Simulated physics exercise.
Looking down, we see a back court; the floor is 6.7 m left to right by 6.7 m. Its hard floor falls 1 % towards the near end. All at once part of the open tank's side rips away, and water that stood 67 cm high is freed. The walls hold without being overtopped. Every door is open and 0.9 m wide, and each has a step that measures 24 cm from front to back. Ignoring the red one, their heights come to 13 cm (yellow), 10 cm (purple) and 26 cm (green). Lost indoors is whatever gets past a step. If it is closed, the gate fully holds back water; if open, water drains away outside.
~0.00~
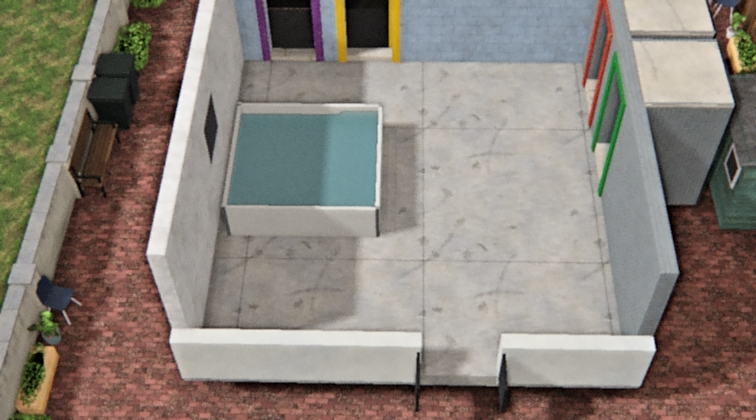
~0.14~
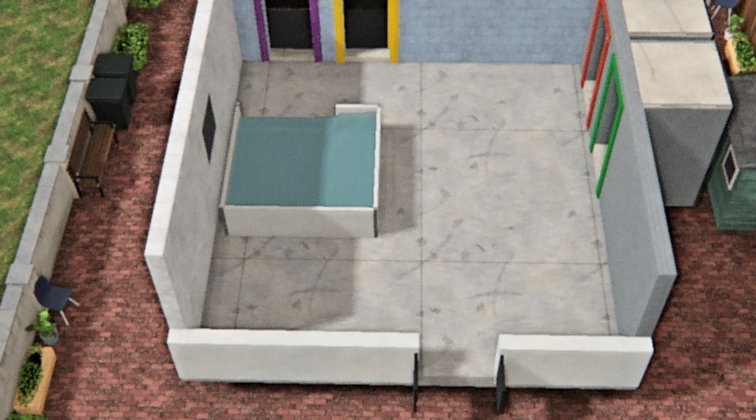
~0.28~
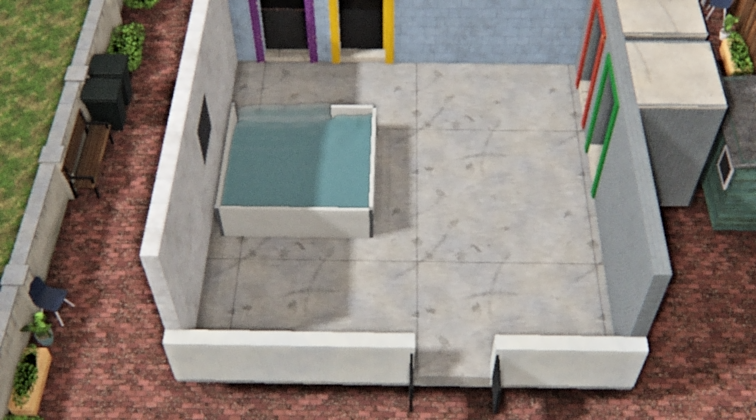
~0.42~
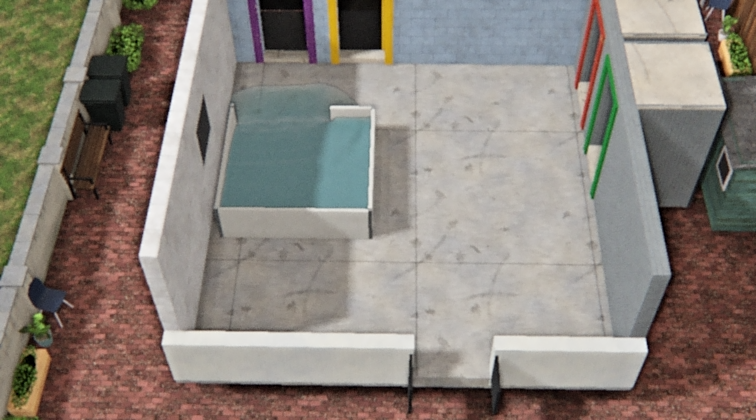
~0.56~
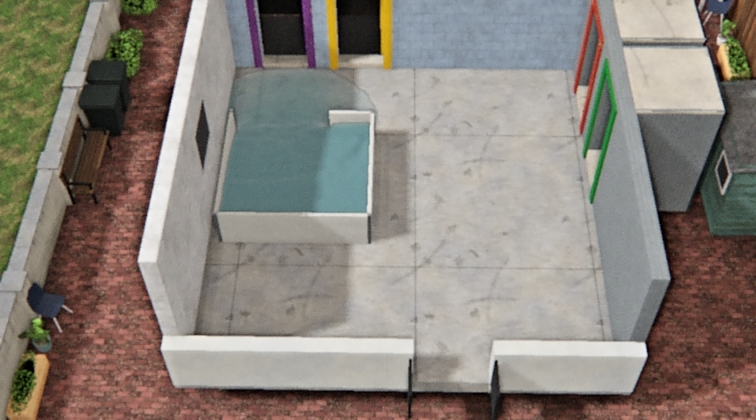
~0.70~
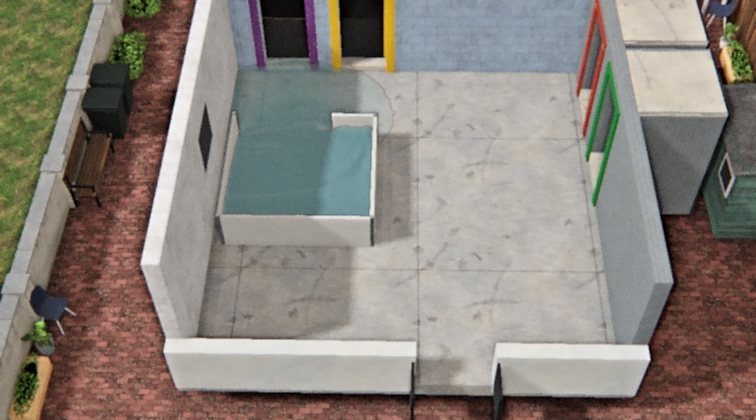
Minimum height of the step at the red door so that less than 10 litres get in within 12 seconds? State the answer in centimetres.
Roughly 17 cm.
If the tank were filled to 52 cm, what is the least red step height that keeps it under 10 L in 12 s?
In that case, roughly 12.5 cm.
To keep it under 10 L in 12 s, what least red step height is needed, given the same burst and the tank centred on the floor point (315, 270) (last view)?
16 cm, give or take.
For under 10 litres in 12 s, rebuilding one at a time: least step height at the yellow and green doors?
You'd want about 24 centimetres at yellow and about 10.5 centimetres at green.
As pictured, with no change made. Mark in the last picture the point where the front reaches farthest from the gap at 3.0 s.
Look about (574, 73) in the last picture.
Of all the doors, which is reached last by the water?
Last in order comes the green door.
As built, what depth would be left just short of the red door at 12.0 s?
About 7.5 cm.
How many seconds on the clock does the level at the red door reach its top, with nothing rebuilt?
Around 4.0 s, give or take.
After 1.4 s water covers 15 % of the floor, deepest (54 cm) near (248, 70); it has not reached the red door.
After 3.0 s water covers 35 % of the floor, deepest (35 cm) near (302, 71); it has not reached the red door.
After 12.0 s water covers 95 % of the floor, deepest (14 cm) near (595, 373); 8 cm at the red door, 0 litres in over its 23 cm step.
At the red door as built, the water arrived by 3.1 s and peaked near 24 cm at 4.0 s.
With a step of 15 cm, 21 litres would have come in within the 12 s; with 20 cm, 1 litre. So under 10 litres takes about 17 cm.
